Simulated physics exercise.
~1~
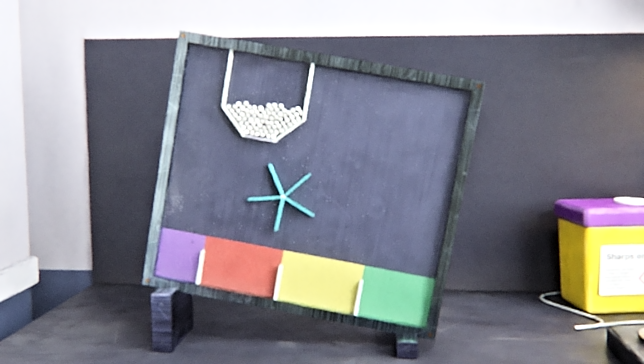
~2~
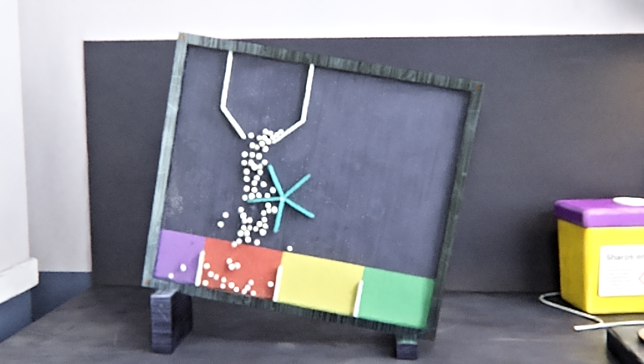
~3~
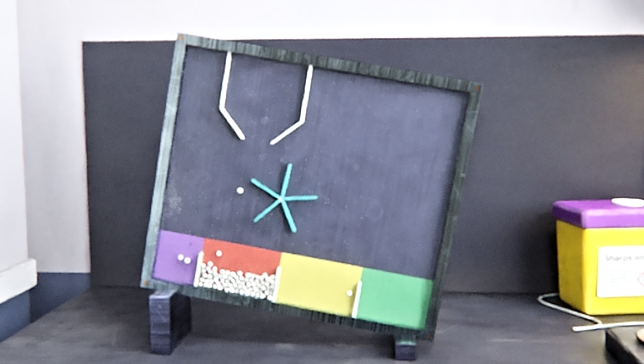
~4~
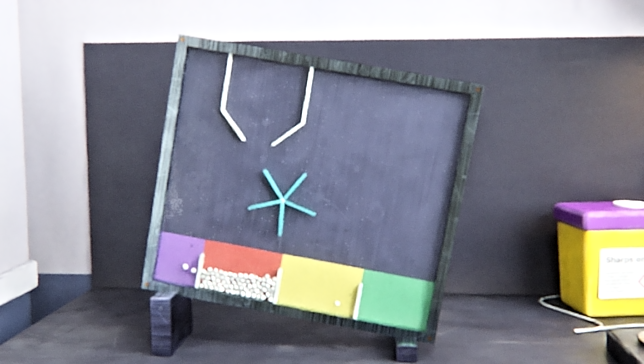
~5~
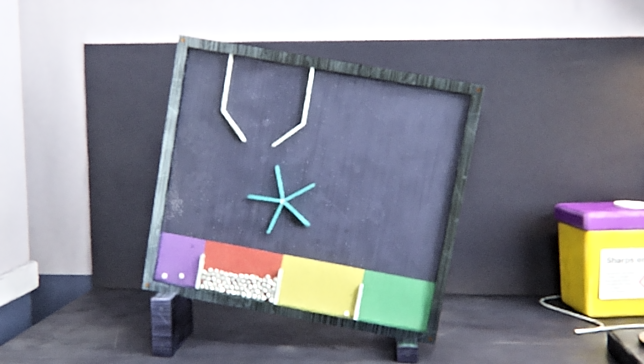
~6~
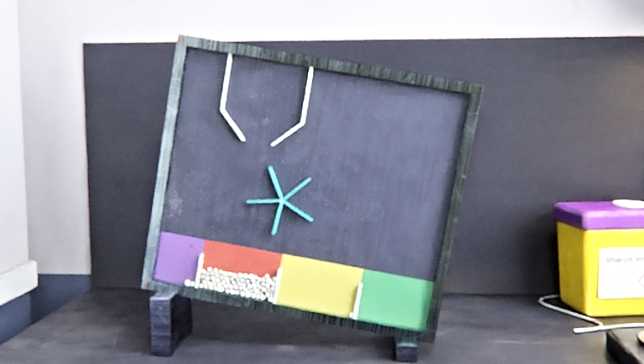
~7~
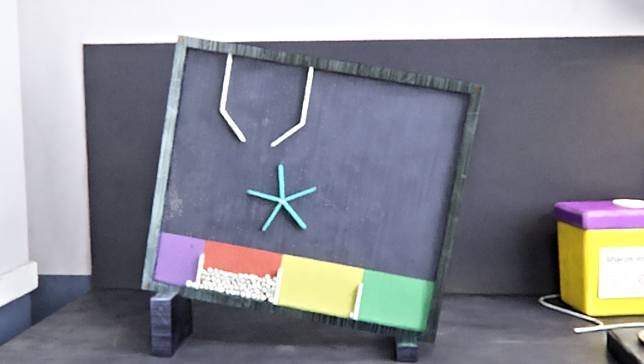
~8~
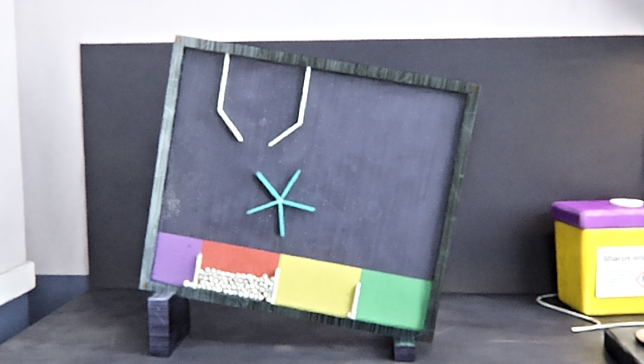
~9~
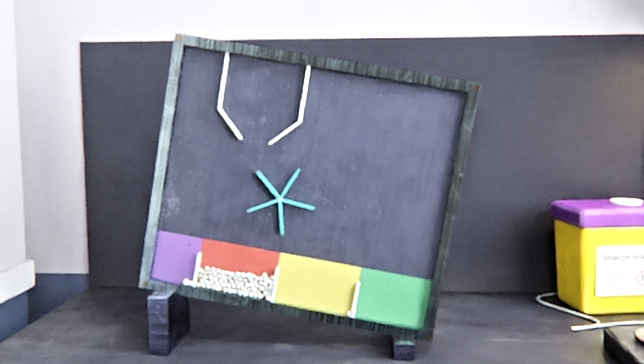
A tilted, dark shallow box held small white balls in a hopper above a teal star-shaped spinner; they poured down past it as it turned, and nearly all settled in the red bin, leaving the yellow and green bins empty.
